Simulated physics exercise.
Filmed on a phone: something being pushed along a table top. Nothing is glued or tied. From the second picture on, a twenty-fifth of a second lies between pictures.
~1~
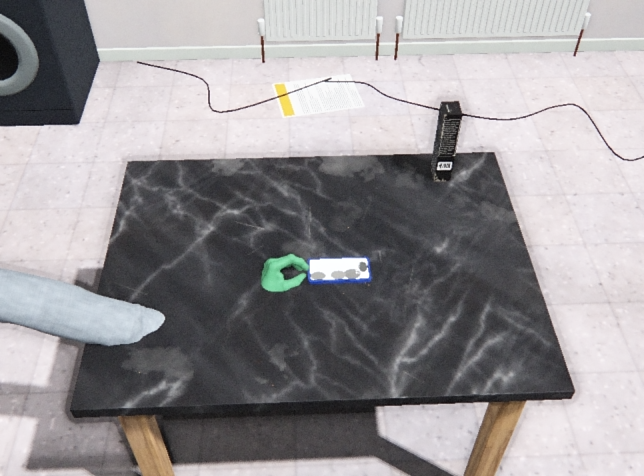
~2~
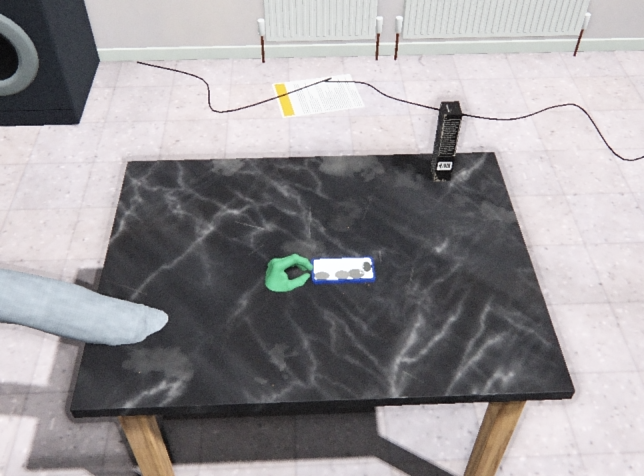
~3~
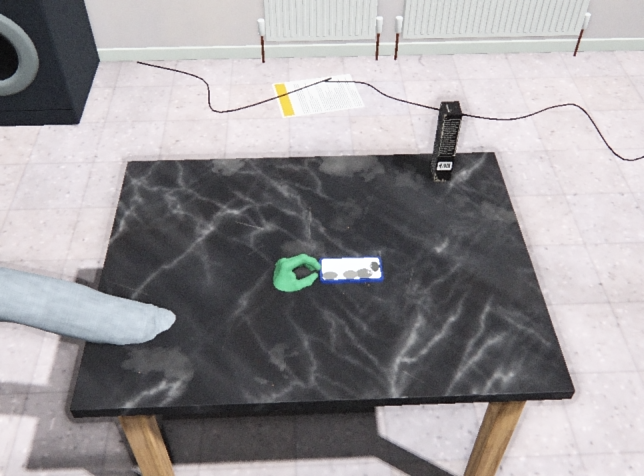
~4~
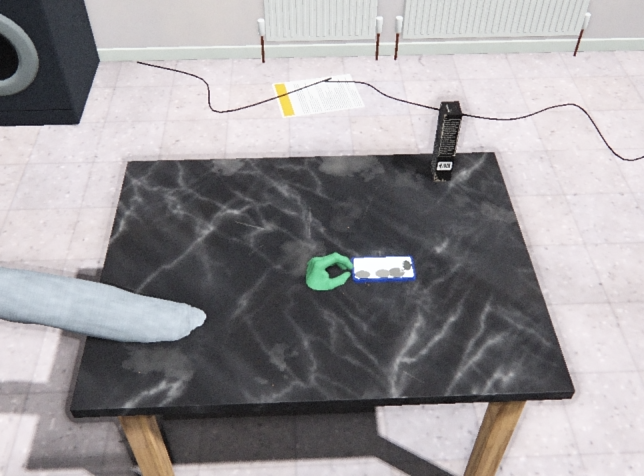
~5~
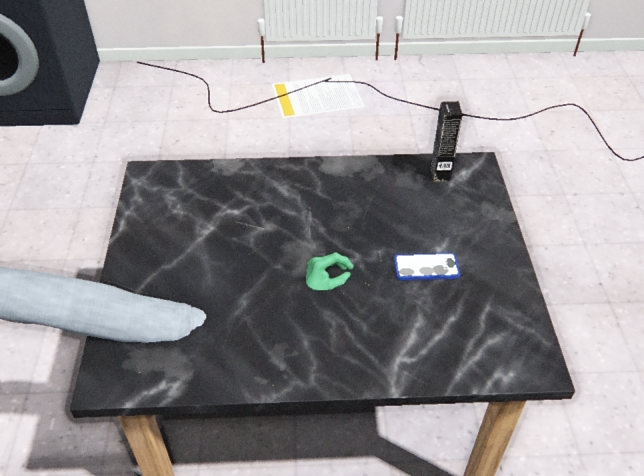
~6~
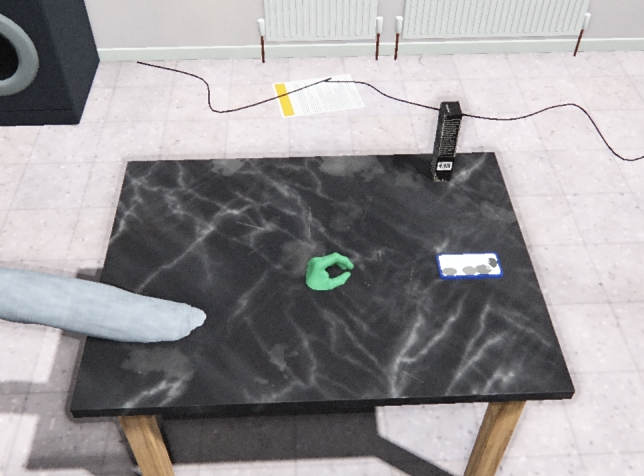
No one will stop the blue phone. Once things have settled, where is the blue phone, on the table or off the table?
The blue phone drops to the floor.
Then, 0.10 s past the last view, blue phone now off the table.
Then, 0.30 s past the last view, things are still on the move.
Then, 0.50 s past the last view, as before.
Finally, off the table, blue phone.
